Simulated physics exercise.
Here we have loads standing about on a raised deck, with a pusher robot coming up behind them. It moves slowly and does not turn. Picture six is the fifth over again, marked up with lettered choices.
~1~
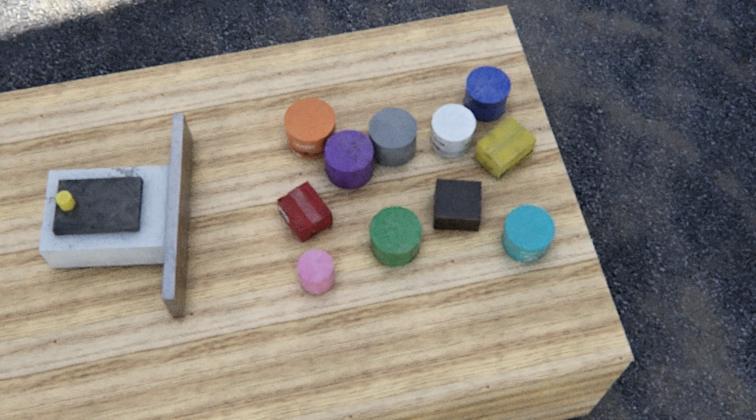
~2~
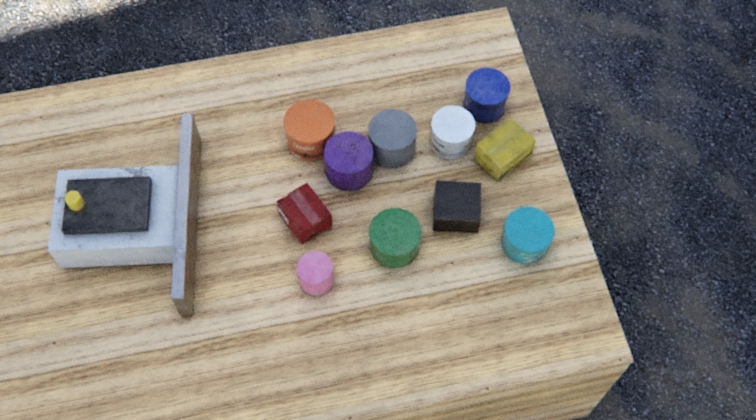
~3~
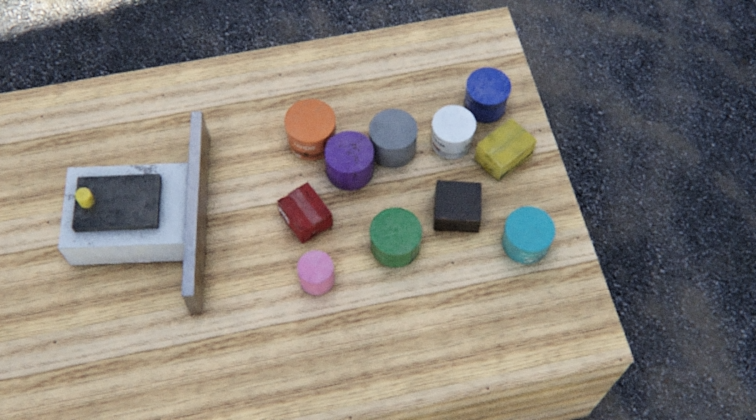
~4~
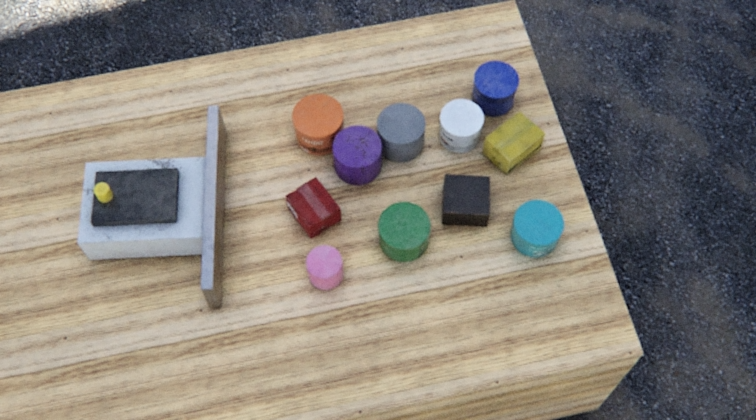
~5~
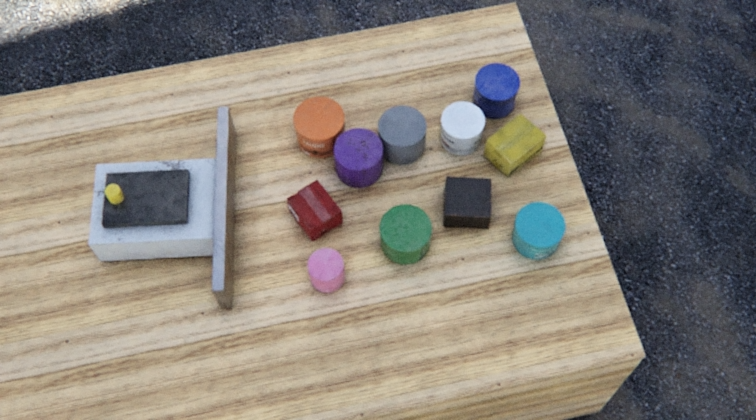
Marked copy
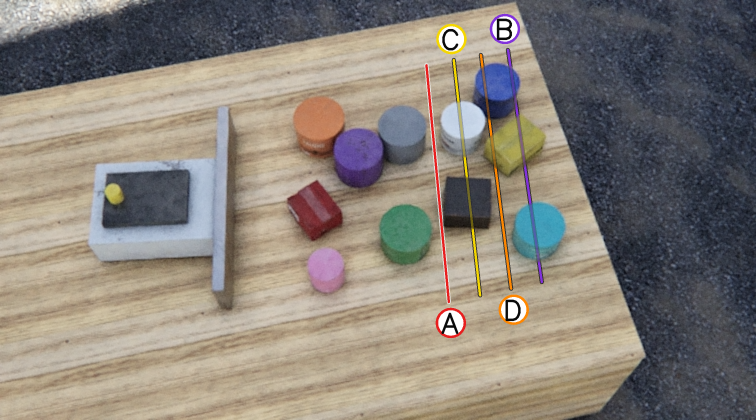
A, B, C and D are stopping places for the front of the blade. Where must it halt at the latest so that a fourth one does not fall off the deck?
It should halt at D.
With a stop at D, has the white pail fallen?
Yes.
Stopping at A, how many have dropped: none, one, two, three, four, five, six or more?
By then, none.
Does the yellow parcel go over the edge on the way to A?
By then, no.
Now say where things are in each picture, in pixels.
White pail (453, 132); red parcel (305, 212); grey canister (392, 137), in the first picture.
Robot (114, 204); orange pail (311, 131), in the second picture.
Robot (124, 202); turquoise pail (528, 236), in the third picture.
Robot (142, 196); blue pail (495, 90), in the fourth picture.
Robot (153, 198); green pail (405, 235); black crate (468, 203); white pail (462, 129), in the fifth picture.
On the marked copy, A at (437, 175); B at (524, 158); C at (466, 170); D at (495, 164).
Taking D. A third of the way, robot (254, 178); orange pail (352, 122); pink canister (349, 269).
Two thirds of the way, robot (354, 158); blue pail (509, 71); white pail (515, 107).
When it is over, robot (429, 143); white pail over the edge; yellow parcel over the edge; two fallen.
As for the rest, A is within the limit but short; B drops five; C is within the limit but short.
